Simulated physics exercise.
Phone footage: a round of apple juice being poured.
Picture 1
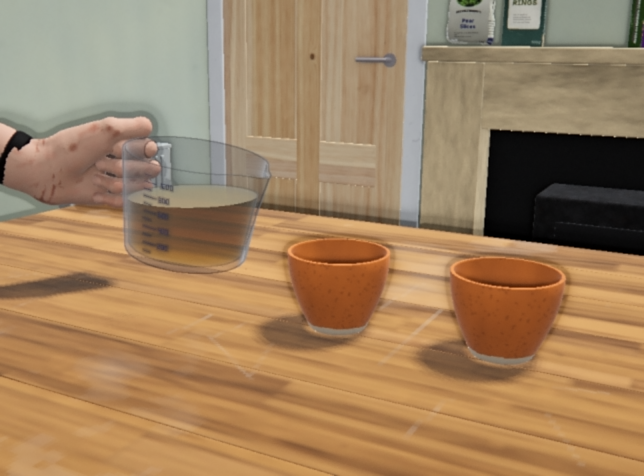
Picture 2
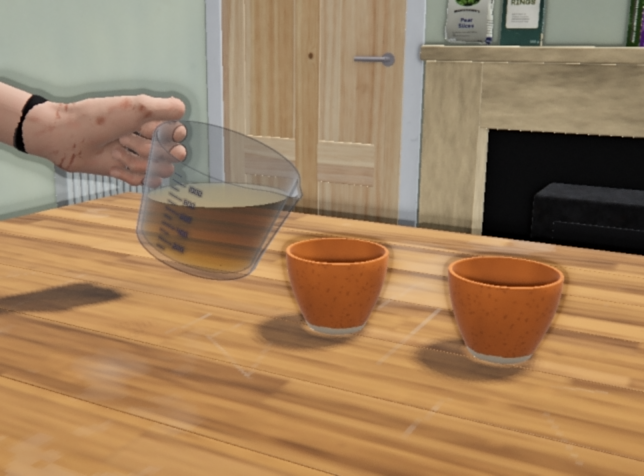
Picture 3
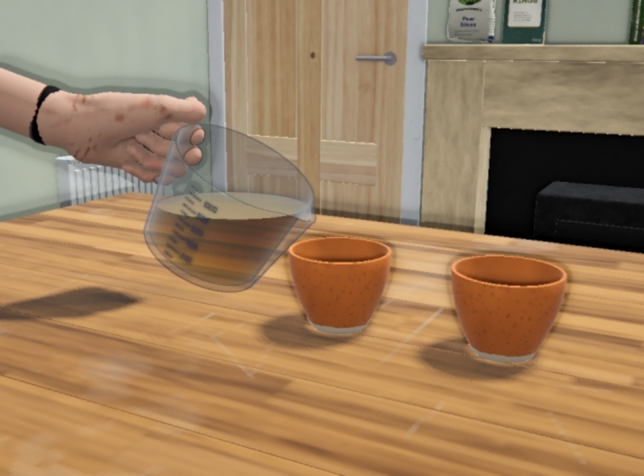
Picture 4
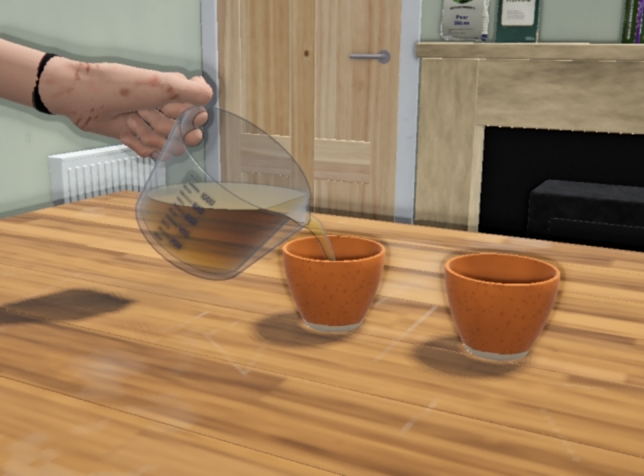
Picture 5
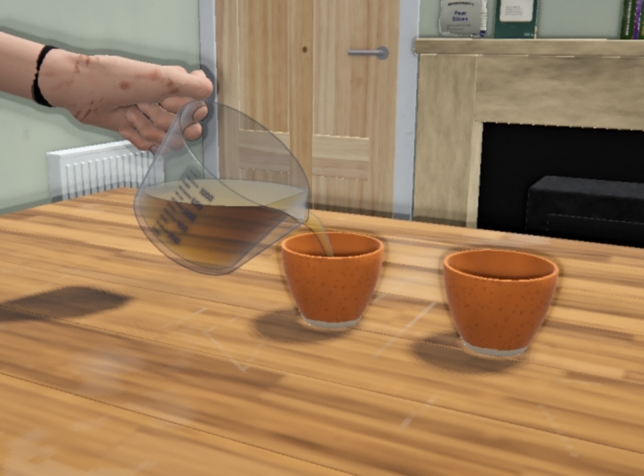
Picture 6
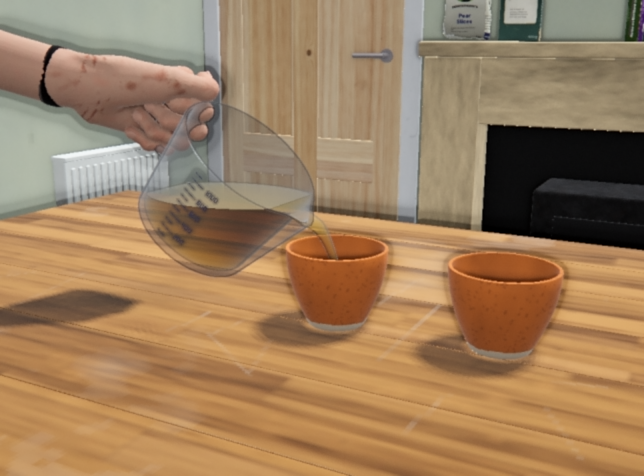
In a room with a wooden door and a stone fireplace, a slightly shaky view looks down a little across a wooden tabletop. A hand with a black wristband holds a clear measuring jug of amber apple juice at left, beside two orange cups at centre and right. The hand moves the jug rightward, tilts it toward the nearer cup, and a thin stream pours into that cup.
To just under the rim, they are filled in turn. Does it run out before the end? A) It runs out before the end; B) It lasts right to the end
B, it lasts right to the end.
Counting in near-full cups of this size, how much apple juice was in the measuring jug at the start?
That works out at close to 2.5.
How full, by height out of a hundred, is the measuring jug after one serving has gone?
Roughly 35 %.
Next, the first is about two thirds full.
After that, the first is done and the measuring jug has about two thirds of its load.
Finally, both are full and about a quarter of the apple juice is over.
